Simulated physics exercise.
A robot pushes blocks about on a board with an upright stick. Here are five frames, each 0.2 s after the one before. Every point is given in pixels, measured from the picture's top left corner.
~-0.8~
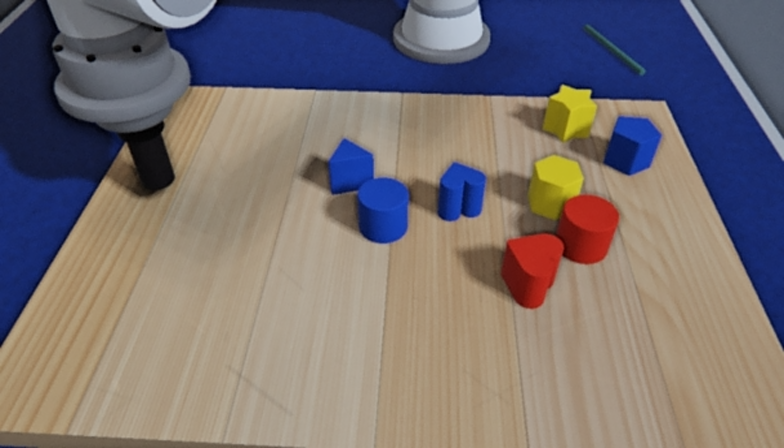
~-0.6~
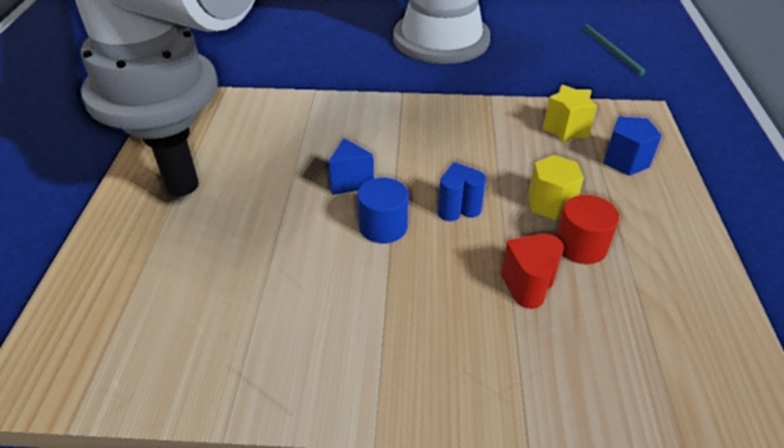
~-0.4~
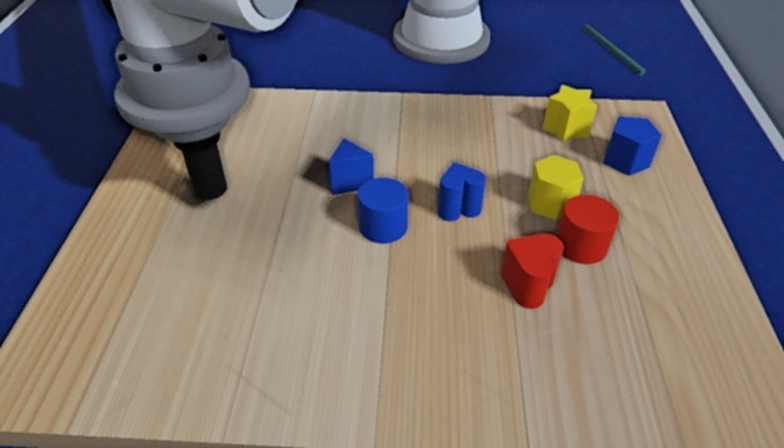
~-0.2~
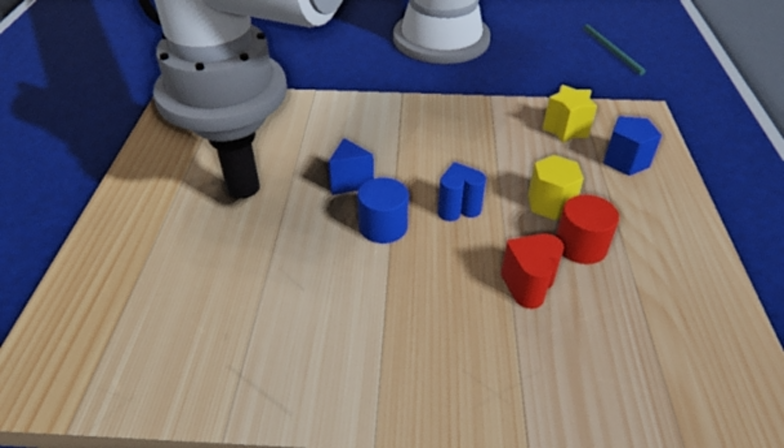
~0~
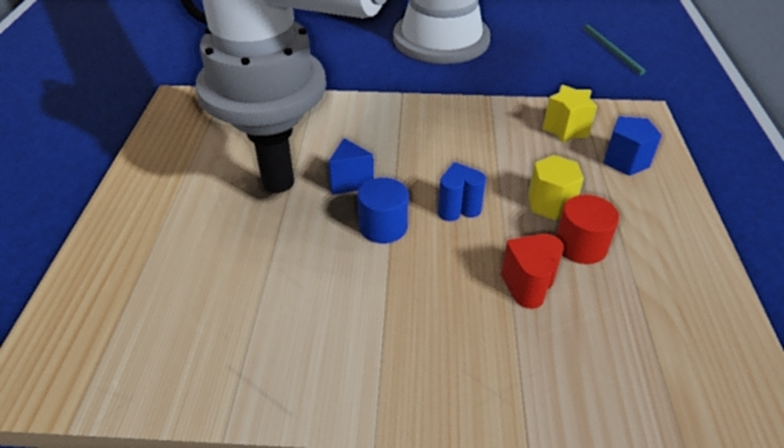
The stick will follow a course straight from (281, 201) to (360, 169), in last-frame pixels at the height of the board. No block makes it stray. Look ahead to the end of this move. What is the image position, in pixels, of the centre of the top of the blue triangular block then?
My prediction: (378, 149).
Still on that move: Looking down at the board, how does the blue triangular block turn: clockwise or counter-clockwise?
Seen from above, its turn is clockwise.
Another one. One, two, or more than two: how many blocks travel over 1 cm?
Put simply, one block is moved more than 1 cm.
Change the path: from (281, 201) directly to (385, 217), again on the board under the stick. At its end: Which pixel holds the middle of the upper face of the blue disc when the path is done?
Its top middle is near (416, 204).
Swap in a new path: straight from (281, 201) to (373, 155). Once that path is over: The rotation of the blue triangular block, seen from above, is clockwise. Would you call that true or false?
That claim is true.
What follows on the original path. Halfway along, stick at (320, 166); nothing pushed yet.
At the end, stick at (359, 151); blue triangular block at (378, 149), turned 25° clockwise; blue disc still.
